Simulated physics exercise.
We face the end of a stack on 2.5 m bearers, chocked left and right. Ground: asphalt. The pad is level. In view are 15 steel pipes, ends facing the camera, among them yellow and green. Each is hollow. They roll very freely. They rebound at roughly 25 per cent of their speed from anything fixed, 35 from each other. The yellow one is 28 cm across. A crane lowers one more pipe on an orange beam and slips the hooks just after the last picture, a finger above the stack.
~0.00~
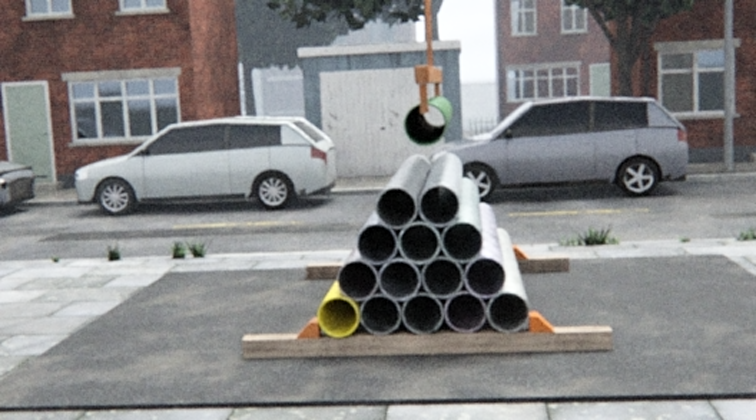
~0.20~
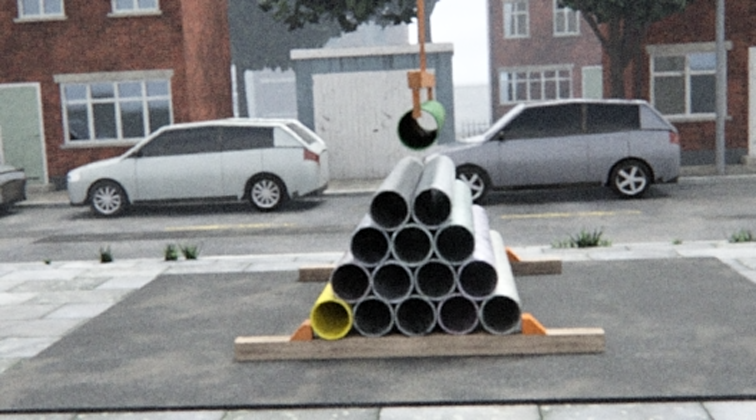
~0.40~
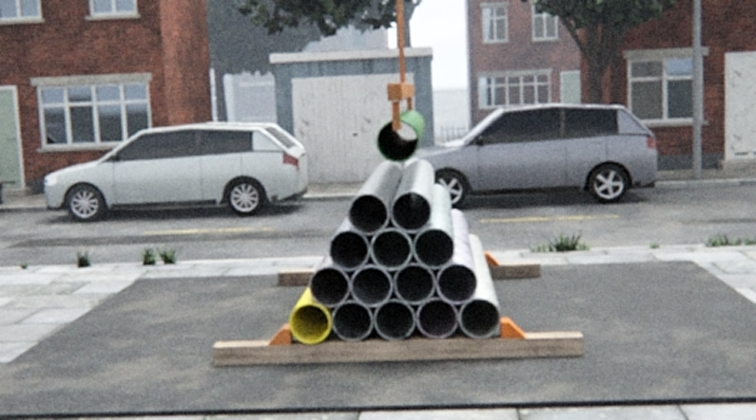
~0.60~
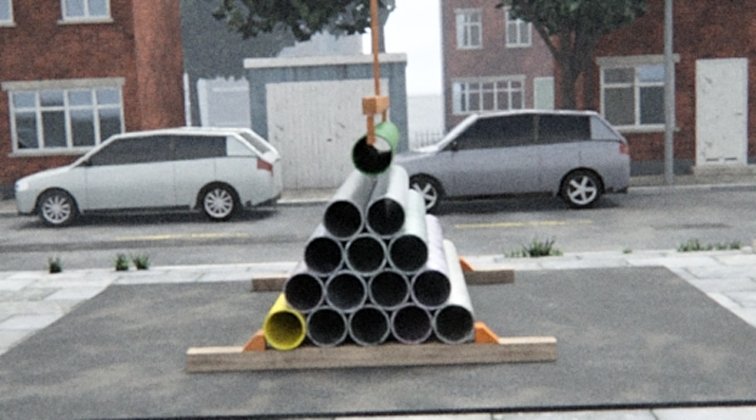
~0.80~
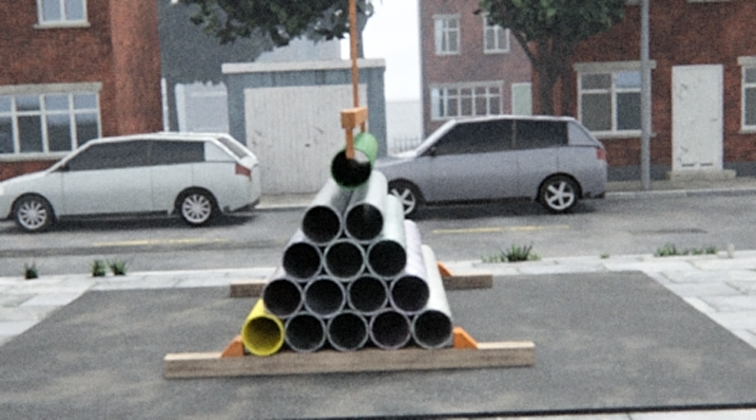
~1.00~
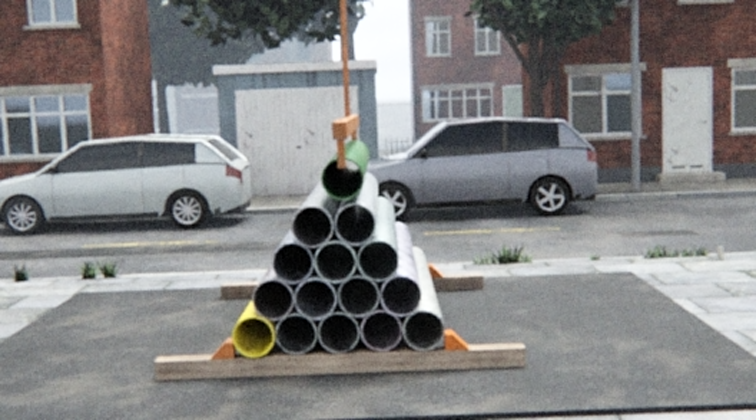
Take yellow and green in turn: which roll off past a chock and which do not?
Yellow stays on the stack. Green remains between the chocks.
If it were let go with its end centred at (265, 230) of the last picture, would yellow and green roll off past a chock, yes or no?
Then yellow no, green yes.
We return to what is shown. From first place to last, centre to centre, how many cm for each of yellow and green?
Moved: Yellow 0, green 30.
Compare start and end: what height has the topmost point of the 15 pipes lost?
About 30 cm.
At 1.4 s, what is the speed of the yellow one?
About 0.0 m/s.
By 1.4 s, yellow is on the bearers, 15 cm inside the left chock; green is up on others, 70 cm inside the left chock, rolling left; 0 of 15 are outside the chocks.
By 1.7 s, yellow and green as before; 0 of 15 are outside the chocks.
Finally (2.2 s), yellow is on the bearers, 15 cm inside the left chock; green is up on others, 70 cm inside the right chock; 0 of 15 are outside the chocks.
